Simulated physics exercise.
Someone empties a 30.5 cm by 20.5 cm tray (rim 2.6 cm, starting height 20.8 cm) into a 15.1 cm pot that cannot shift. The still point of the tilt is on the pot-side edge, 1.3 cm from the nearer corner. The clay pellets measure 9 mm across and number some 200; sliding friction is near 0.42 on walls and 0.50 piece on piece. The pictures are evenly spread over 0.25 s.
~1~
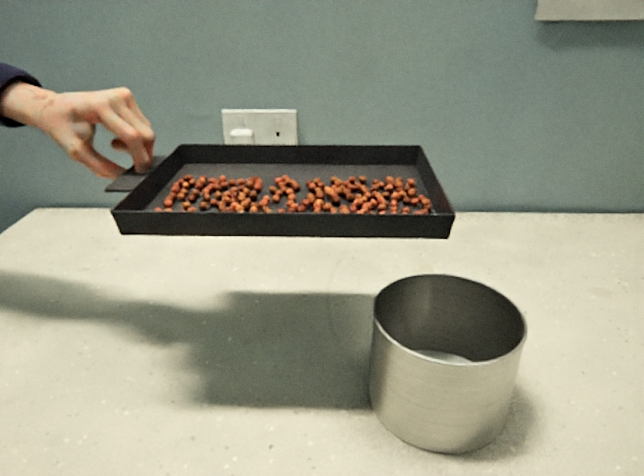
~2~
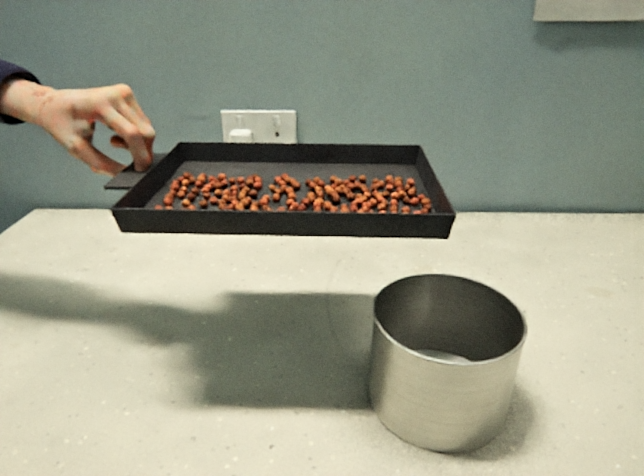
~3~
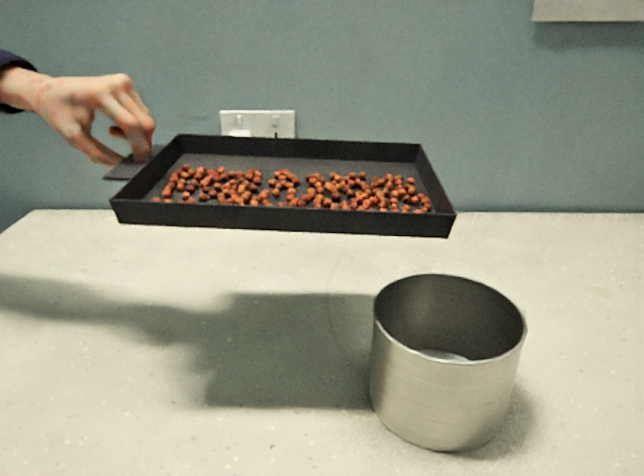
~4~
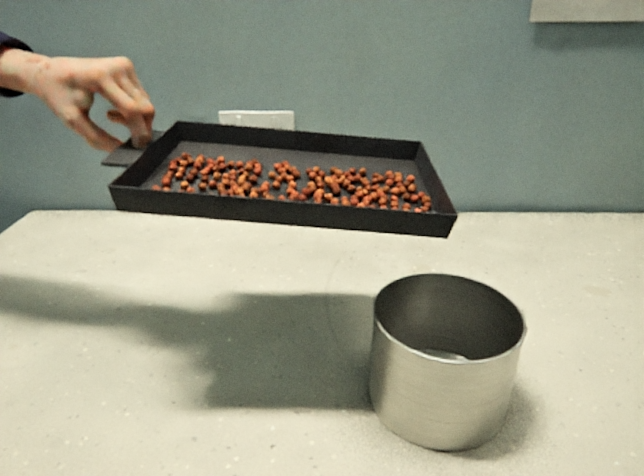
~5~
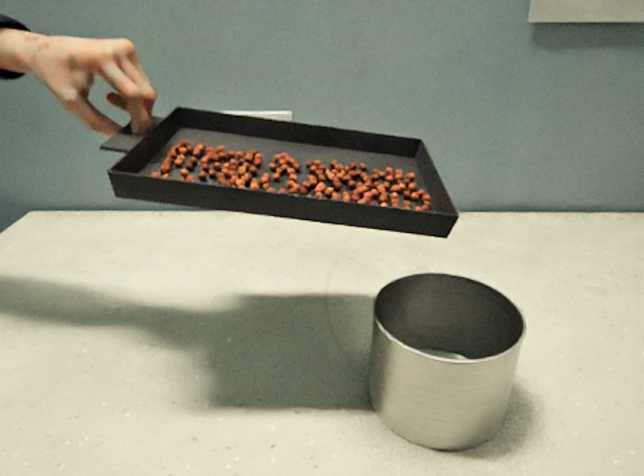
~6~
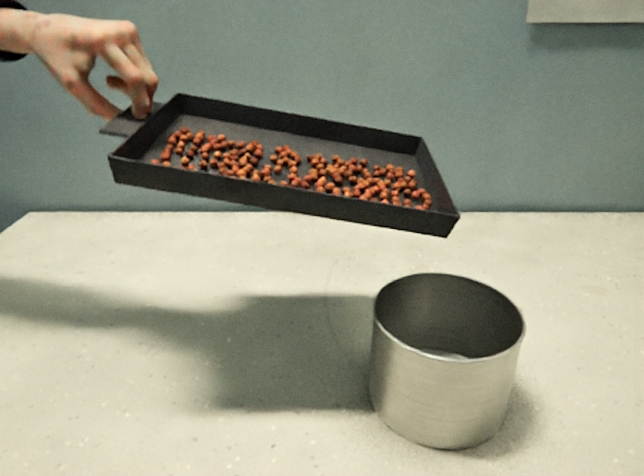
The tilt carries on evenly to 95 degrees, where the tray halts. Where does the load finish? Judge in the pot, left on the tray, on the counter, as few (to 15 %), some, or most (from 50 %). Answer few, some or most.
In the pot: Most; left on the tray: Few; on the counter: Some.
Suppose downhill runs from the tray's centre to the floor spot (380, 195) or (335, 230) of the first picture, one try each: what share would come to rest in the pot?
Some 30 and 45 per cent.
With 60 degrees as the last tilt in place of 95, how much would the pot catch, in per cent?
It would be near 5 per cent.
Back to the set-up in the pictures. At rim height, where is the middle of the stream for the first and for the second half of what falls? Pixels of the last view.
First near (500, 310), later near (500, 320).
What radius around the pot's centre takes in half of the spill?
Some 16 cm.
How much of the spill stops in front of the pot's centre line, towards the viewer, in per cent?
Roughly 50 per cent.
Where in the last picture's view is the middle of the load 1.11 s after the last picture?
Around (449, 168).
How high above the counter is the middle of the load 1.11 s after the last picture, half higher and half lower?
Some 26 cm.
Then, 0.66 s after the last picture, tilt 50 degrees; the tray holds 100 %, the pot 0 %.
Then, 1.11 s after the last picture, tilt 77 degrees; the tray holds 95 %, the pot 5 %.
Then, 1.62 s after the last picture, tilt 95 degrees; the tray holds 35 %, the pot 5 %.
In the end, pot 70 %, tray 0 %, counter 25 %.
